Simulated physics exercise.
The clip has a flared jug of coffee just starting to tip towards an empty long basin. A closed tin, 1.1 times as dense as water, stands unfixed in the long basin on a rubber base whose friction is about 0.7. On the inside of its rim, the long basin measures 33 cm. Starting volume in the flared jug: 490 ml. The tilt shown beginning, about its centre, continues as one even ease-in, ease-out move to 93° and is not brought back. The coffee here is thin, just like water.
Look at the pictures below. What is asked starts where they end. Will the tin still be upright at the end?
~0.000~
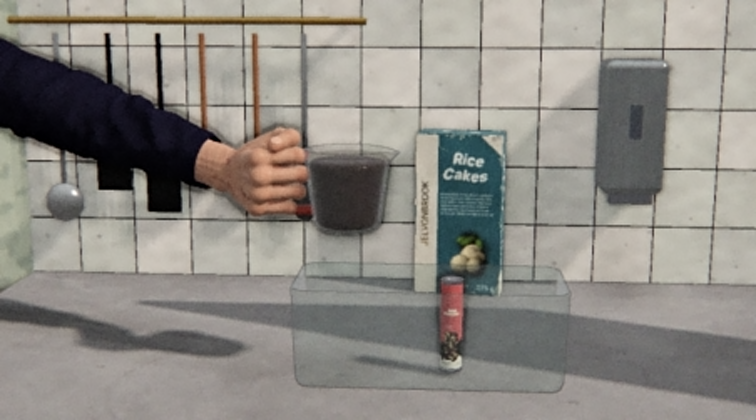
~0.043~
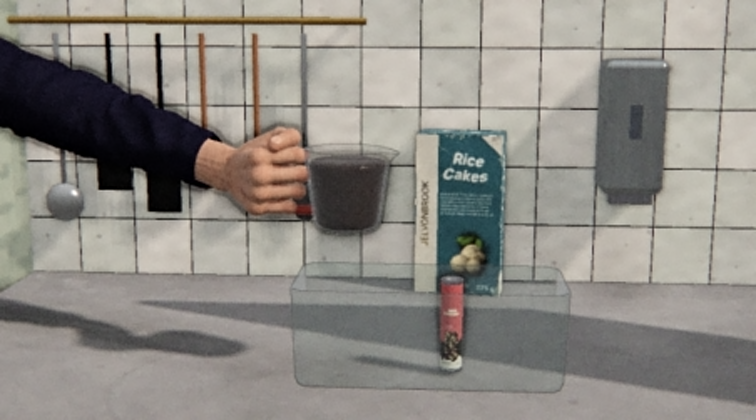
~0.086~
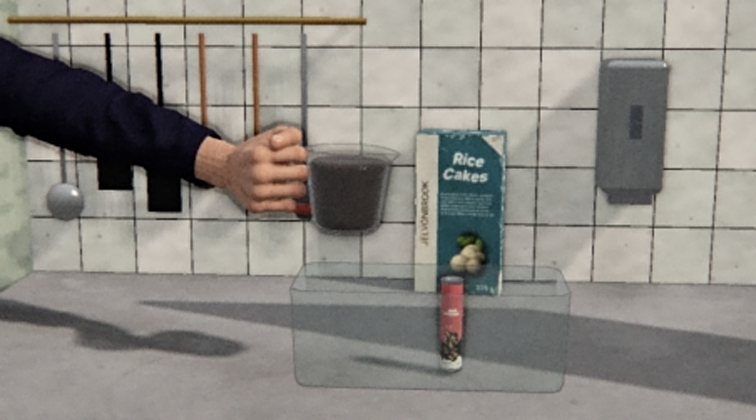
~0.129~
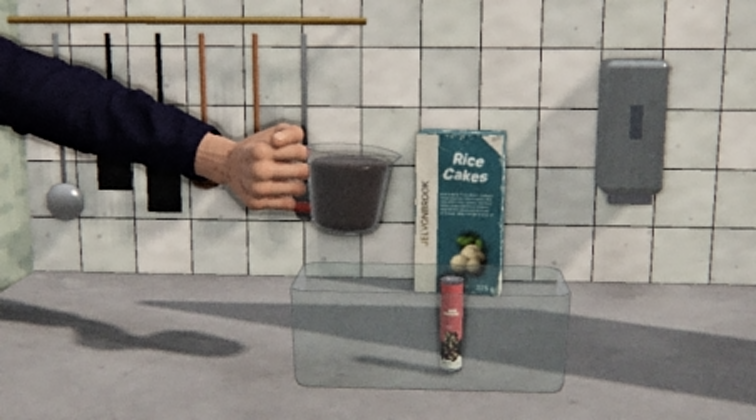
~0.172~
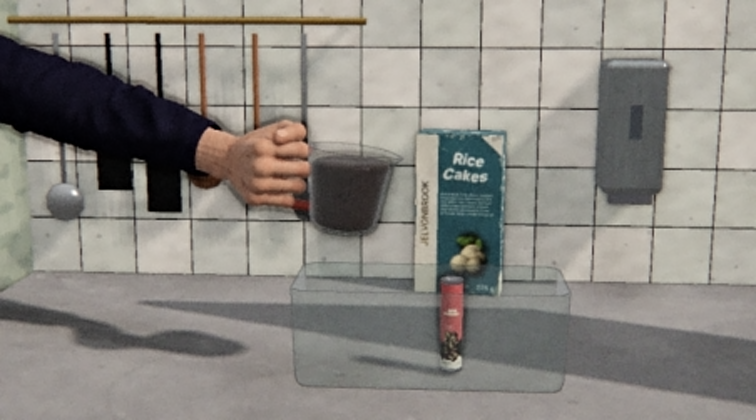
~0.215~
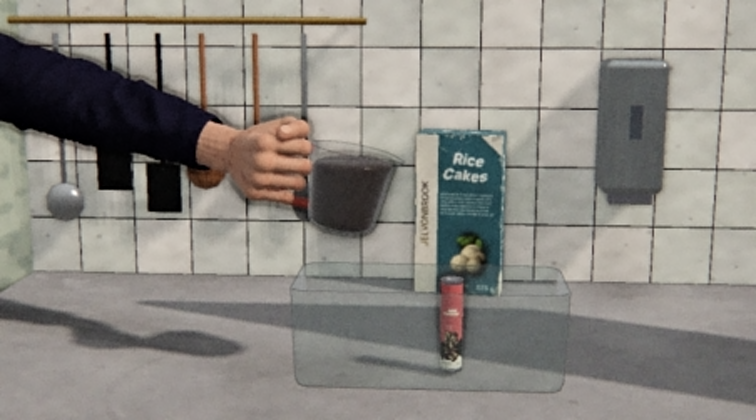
Most likely it will capsize.
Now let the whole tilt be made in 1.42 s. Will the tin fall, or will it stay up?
The tin topples.
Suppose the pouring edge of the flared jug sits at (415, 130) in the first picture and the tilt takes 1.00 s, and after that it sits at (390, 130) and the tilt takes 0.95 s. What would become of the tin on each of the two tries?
In the first try it remains standing; in the second it comes down.
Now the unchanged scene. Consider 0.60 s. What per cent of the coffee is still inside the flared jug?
Some 76 % of it is still there.
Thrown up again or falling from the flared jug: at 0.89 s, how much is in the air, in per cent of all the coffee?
Around 16 per cent of the liquid is in flight.
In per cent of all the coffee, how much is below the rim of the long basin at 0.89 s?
About 58 per cent.
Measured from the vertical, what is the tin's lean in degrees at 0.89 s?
I'd say it's tipped close to 5 degrees.
Then, 0.60 s in, the tilt is 60° and 76 per cent is still to pour; the tin stands where it began.
Then, 0.89 s in, the tilt is 90° and 26 per cent is still to pour; the tin leans 5°.
Then, 1.19 s in, the tilt is 93° and 4 per cent is still to pour; the tin lies on its side.
Then, 1.51 s in, the tilt is 93° and 1 per cent is still to pour; the tin lies on its side.
Finally, the tin lies on its side.
